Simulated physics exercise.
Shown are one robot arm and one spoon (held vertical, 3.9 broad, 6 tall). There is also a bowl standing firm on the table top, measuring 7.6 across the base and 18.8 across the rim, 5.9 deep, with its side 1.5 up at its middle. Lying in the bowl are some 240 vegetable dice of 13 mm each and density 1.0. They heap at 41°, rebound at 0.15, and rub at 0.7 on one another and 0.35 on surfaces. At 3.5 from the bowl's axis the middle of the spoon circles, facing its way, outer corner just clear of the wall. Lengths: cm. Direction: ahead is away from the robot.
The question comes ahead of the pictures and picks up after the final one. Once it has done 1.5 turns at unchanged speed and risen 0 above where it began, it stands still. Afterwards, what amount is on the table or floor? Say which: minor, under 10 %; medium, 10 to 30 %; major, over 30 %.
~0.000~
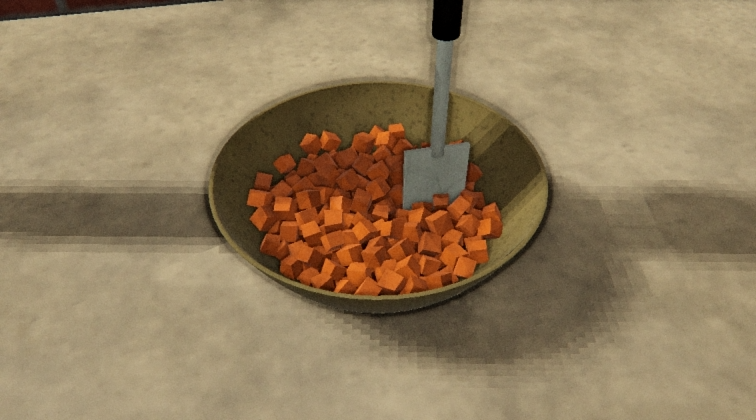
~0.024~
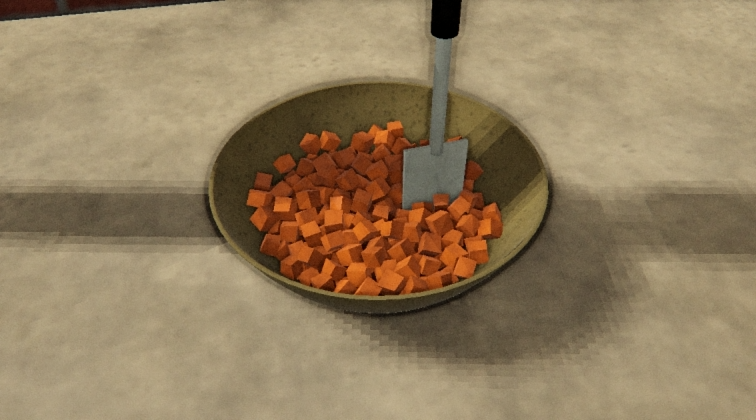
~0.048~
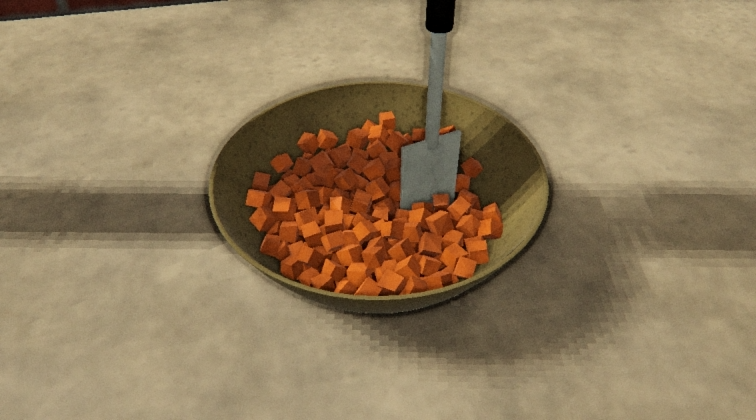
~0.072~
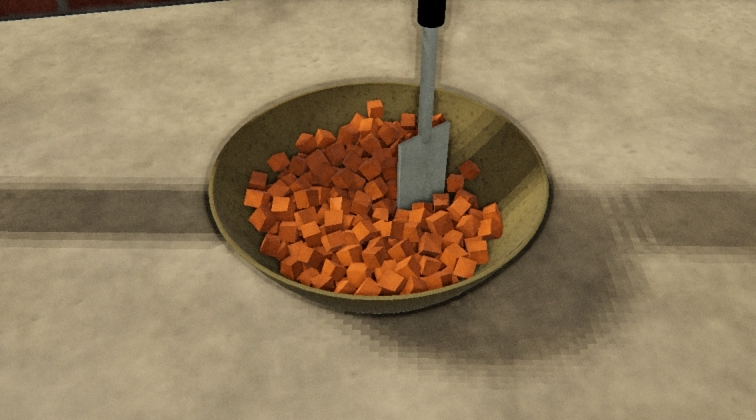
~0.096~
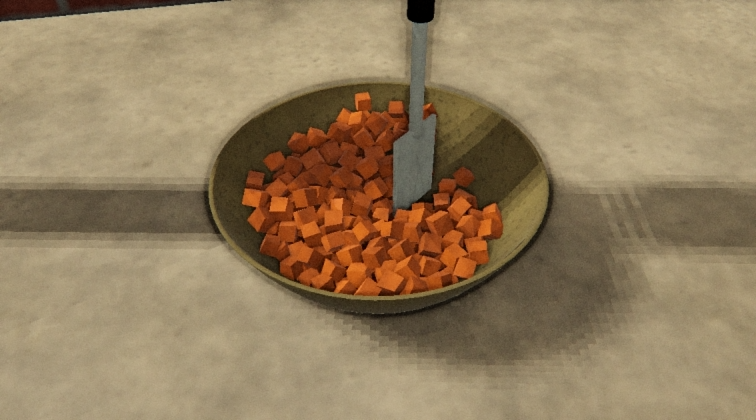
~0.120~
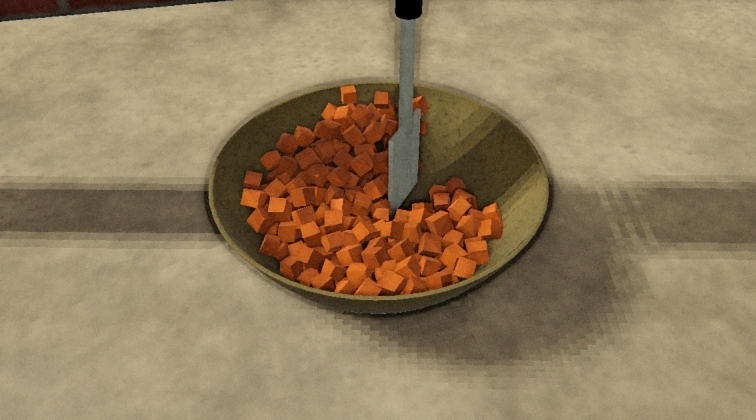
That would be a medium share.
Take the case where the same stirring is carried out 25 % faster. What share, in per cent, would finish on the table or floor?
It would come to around 25 percent.
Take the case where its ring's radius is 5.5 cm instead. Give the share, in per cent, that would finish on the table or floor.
It would come to about 35 per cent.
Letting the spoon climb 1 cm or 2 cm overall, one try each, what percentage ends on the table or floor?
Near 20 in a hundred, then near 15 in a hundred.
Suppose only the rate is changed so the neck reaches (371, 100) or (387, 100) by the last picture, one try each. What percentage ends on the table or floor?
Near 35 per cent for the first, near 25 per cent for the second.
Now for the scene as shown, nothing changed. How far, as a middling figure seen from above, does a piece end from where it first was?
Level distance: About 10 cm.
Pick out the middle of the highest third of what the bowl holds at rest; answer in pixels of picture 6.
The centre is near pixel (307, 243).
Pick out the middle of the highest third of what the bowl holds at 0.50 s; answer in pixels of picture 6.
That third sits centred at about (426, 247).
After 0.50 s, 242° round, highest piece 8 above the table; 233 in the bowl, 7 on the table or floor, 4 in flight or on the tool.
After 0.88 s, 74° round, highest piece 8 above the table; 203 in the bowl, 35 on the table or floor, 6 in flight or on the tool.
After 1.27 s, 180° round, highest piece 7 above the table; 194 in the bowl, 50 on the table or floor.
After 1.97 s, 180° round, highest piece 7 above the table; 194 in the bowl, 50 on the table or floor.
At rest, 194 in the bowl, 50 on the table or floor. That is 20 % on the table or floor.
